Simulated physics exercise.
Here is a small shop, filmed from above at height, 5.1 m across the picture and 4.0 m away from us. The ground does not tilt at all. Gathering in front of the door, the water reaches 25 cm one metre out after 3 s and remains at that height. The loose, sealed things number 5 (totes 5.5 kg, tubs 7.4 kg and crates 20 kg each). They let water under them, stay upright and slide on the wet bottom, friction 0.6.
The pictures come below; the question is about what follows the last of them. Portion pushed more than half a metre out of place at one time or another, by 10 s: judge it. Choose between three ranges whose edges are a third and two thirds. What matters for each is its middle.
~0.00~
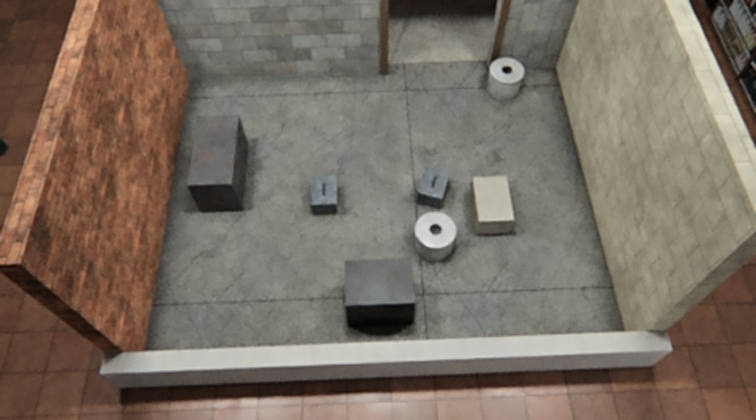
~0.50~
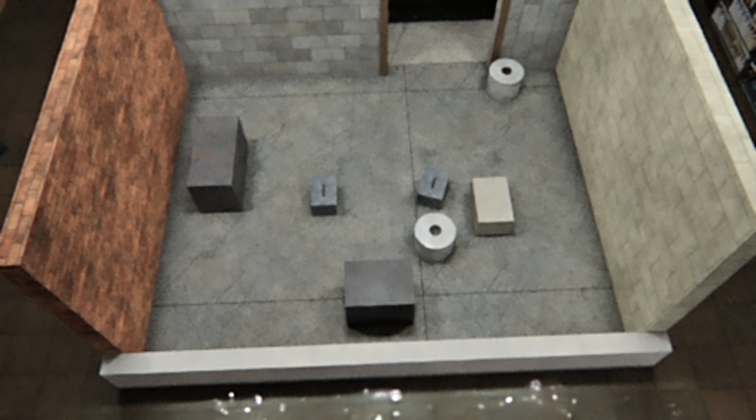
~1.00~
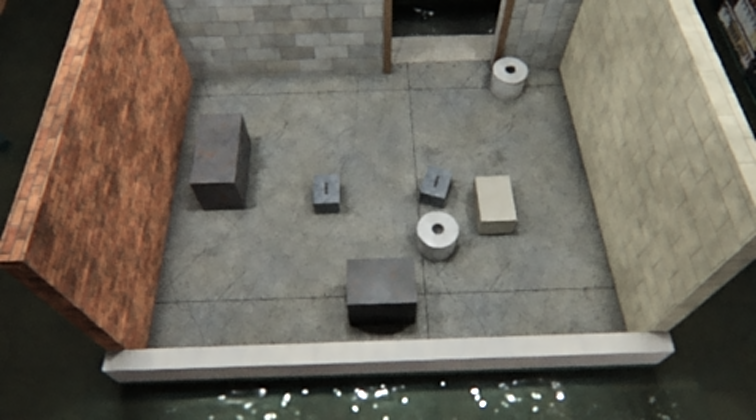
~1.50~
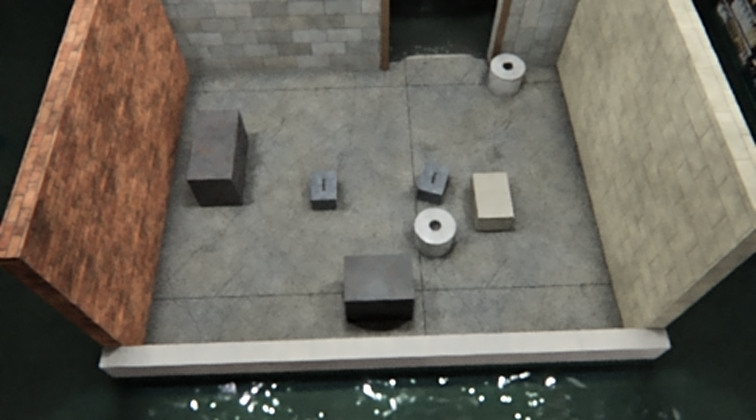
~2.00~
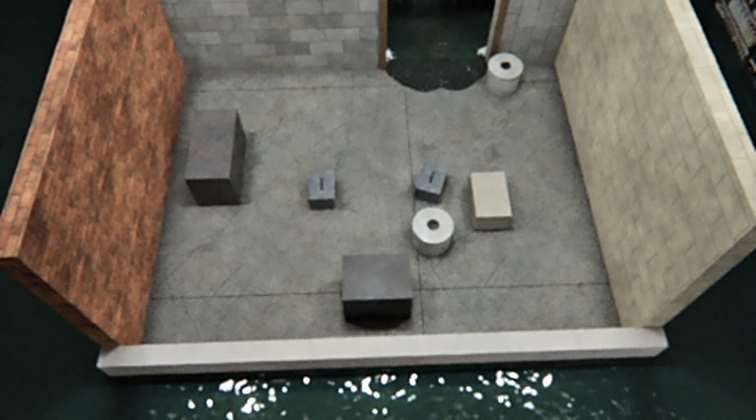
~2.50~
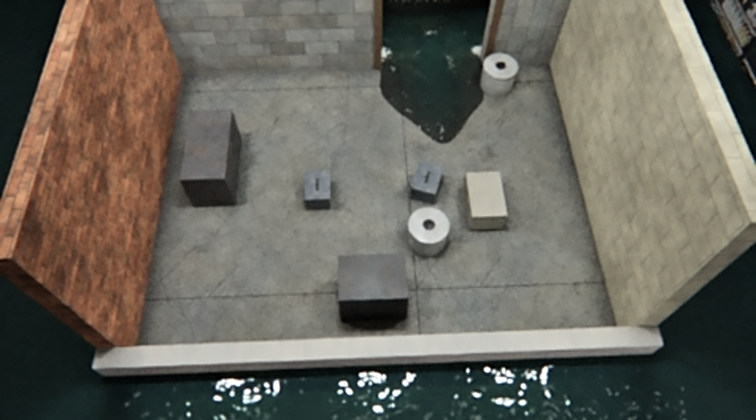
The range is the highest, two thirds or more.
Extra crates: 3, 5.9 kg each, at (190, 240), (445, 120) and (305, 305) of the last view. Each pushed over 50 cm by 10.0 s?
Taking them in order, the first is within that distance, the second is beyond that distance and the third is beyond that distance.
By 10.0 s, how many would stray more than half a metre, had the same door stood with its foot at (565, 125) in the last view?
The answer would then be 3.
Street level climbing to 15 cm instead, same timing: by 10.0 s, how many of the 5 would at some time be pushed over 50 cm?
In that case the number is 2.
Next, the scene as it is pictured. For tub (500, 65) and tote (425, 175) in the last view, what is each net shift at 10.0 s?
First 30 cm, then 300 cm.
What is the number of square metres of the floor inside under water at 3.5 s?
Around 5.0 m2 of it.
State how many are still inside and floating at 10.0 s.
Answer: 5.
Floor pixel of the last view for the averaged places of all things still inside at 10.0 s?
Near (370, 235).
After 3.5 s 0 of 5 are over 50 cm from their spots; 0 afloat.
After 4.5 s 1 of 5 are over 50 cm from their spots; 1 afloat.
After 7.0 s 4 of 5 are over 50 cm from their spots; 3 afloat.
After 10.0 s 4 of 5 are over 50 cm from their spots, and 4 have been at some point; 5 afloat.
